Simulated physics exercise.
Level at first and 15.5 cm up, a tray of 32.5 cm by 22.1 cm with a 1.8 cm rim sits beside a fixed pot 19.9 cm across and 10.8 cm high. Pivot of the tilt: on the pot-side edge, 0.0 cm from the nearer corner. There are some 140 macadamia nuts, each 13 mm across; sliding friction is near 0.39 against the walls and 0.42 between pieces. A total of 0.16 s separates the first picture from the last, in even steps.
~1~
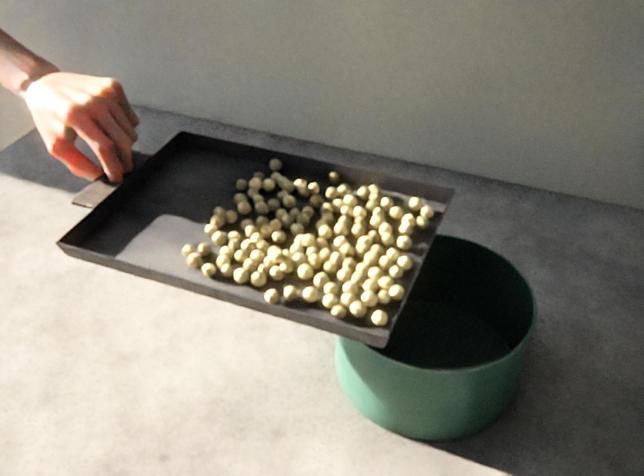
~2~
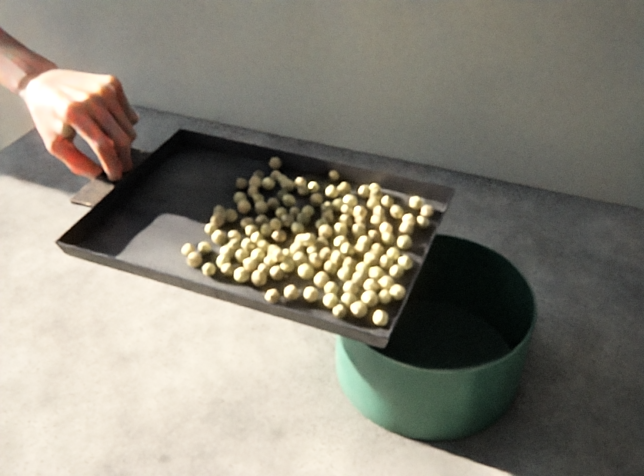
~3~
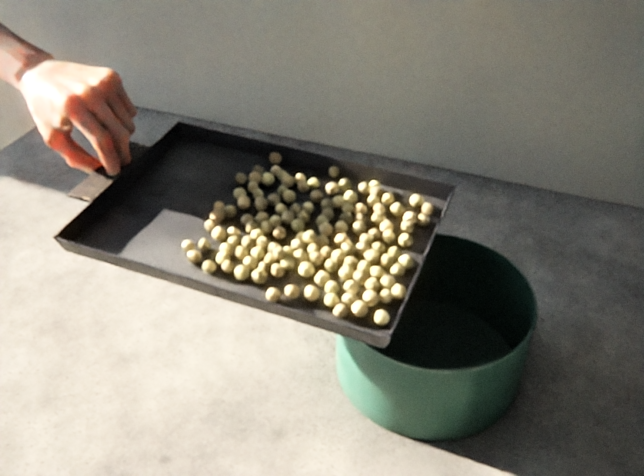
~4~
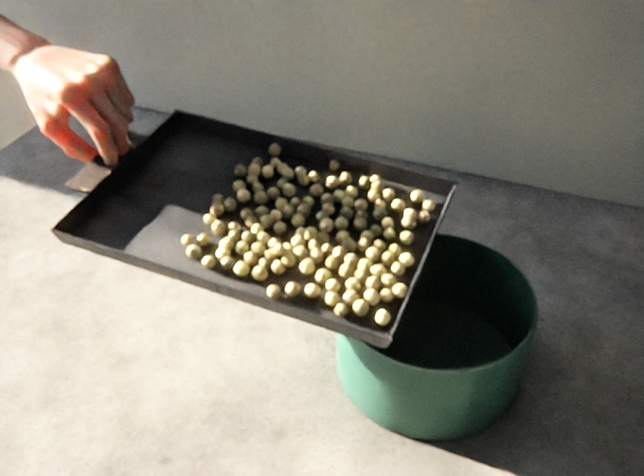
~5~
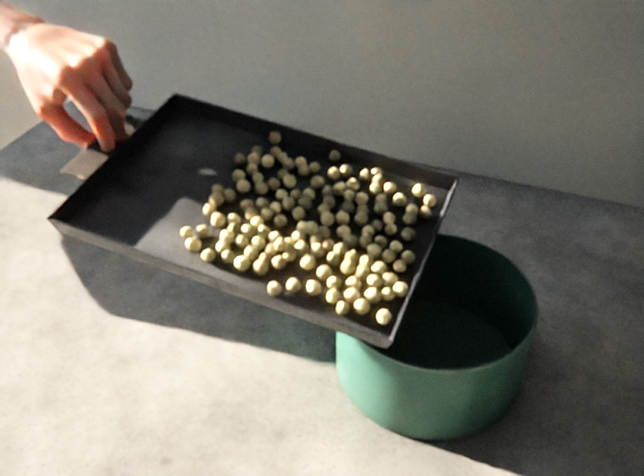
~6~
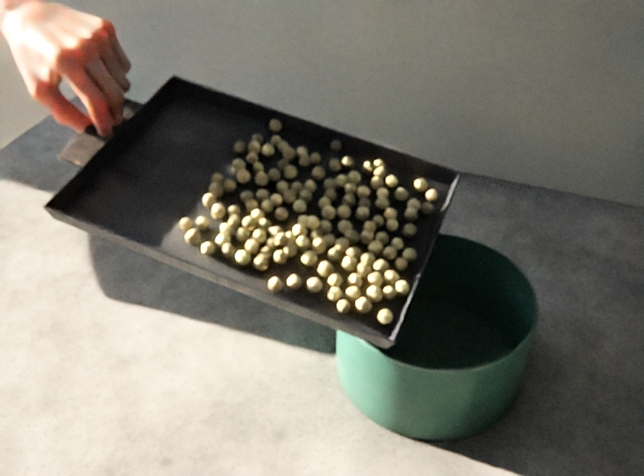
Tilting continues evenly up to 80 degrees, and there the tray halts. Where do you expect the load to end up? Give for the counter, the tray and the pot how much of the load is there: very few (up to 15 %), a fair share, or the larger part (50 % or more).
Counter: The larger part, tray: Very few, pot: Very few.
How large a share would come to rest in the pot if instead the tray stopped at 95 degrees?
Then about 0 per cent.
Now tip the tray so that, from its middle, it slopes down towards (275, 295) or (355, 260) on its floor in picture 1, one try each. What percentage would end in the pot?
First try: Around 0 percent; second try: Around 60 percent.
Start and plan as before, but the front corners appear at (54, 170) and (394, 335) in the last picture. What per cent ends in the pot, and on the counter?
Split: Pot = 70, counter = 25.
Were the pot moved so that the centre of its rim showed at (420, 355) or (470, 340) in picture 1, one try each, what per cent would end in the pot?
Around 90 per cent, then around 40 per cent.
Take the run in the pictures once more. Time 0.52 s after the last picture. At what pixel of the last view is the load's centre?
At that time the load is centred around (409, 260).
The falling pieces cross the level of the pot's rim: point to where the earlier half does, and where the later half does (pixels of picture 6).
Early: About (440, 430); late: About (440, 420).
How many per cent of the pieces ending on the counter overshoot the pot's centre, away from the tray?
Some 80 per cent.
Then, 0.31 s after the last picture, tilt 45 degrees; the tray holds 100 %, the pot 0 %.
Then, 0.52 s after the last picture, tilt 68 degrees; the tray holds 95 %, the pot 0 %.
Then, 0.84 s after the last picture, tilt 80 degrees; the tray holds 25 %, the pot 0 %.
In the end, counter 100 %, tray 0 %, pot 0 %.
